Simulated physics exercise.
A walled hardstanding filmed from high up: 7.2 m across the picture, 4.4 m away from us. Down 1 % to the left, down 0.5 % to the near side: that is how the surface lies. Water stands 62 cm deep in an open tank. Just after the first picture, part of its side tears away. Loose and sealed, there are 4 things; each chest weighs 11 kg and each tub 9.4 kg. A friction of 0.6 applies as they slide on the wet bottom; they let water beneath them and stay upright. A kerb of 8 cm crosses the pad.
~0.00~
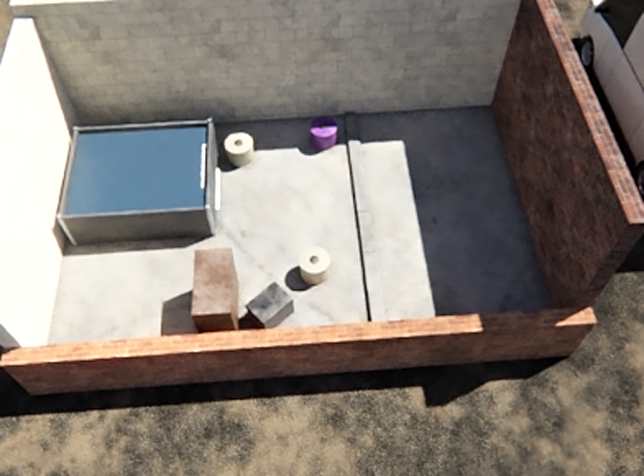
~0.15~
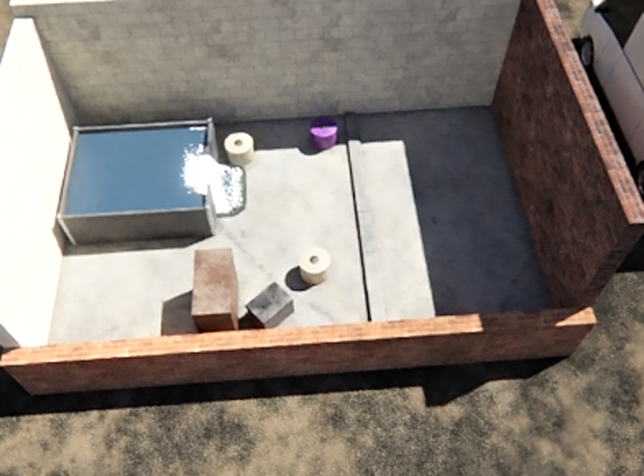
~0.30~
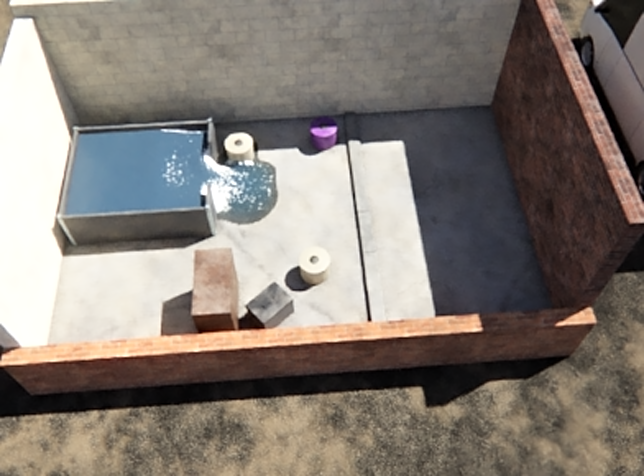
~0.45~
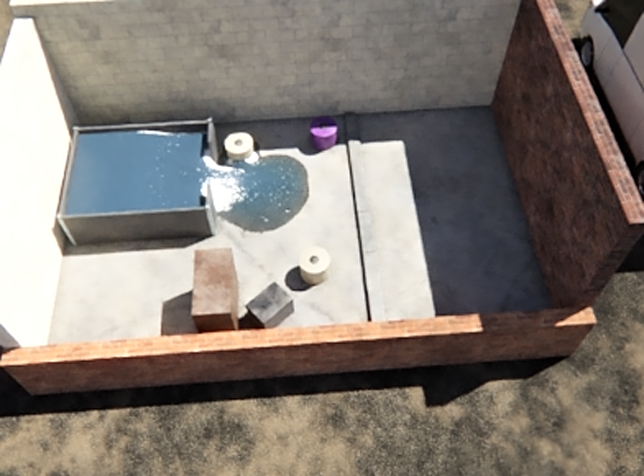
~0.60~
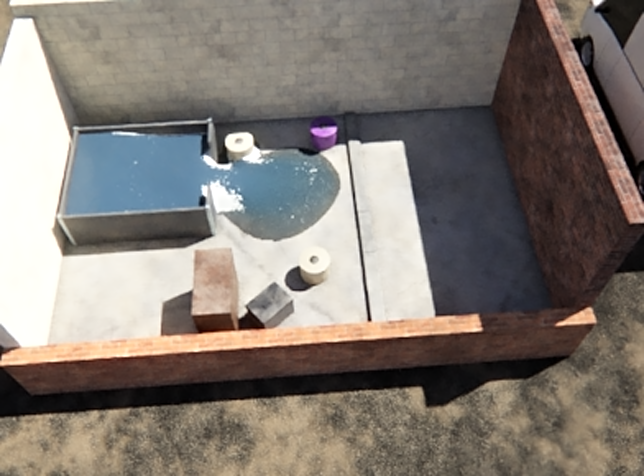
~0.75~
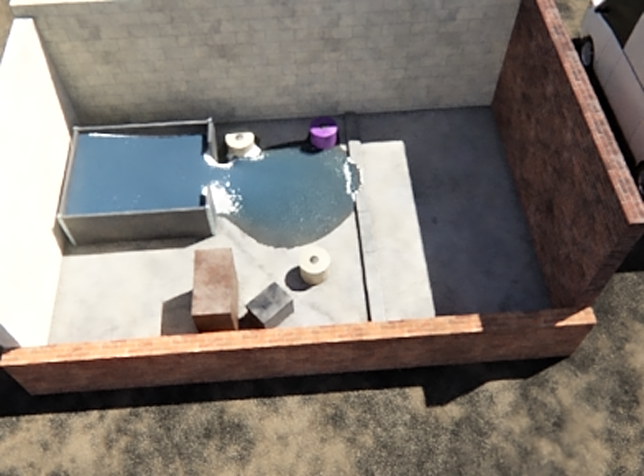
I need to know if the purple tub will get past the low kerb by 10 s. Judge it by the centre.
Outcome: Purple tub goes beyond the kerb.
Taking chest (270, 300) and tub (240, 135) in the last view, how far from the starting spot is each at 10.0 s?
First 250 cm, then 40 cm.
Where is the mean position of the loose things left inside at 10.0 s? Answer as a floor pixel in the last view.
Around (298, 161).
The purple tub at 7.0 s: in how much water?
About 6 cm.
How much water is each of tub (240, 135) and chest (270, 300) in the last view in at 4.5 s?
5 and 5 cm.
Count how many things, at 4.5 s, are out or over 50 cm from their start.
By my tally, 2.
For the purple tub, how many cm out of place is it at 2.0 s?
It has shifted about 40 cm.
After 2.0 s the purple tub is near (336, 105), 0.4 m from its start, afloat; 0 of 4 are over the mark; 1 afloat.
After 4.5 s the purple tub is near (381, 116), 1.0 m from its start, aground; 1 of 4 are over the mark; 2 afloat.
After 7.0 s the purple tub is near (396, 114), 1.2 m from its start, afloat; 1 of 4 are over the mark; 2 afloat.
After 10.0 s the purple tub is near (401, 117), 1.3 m from its start, aground; 1 of 4 are over the mark; 2 afloat.
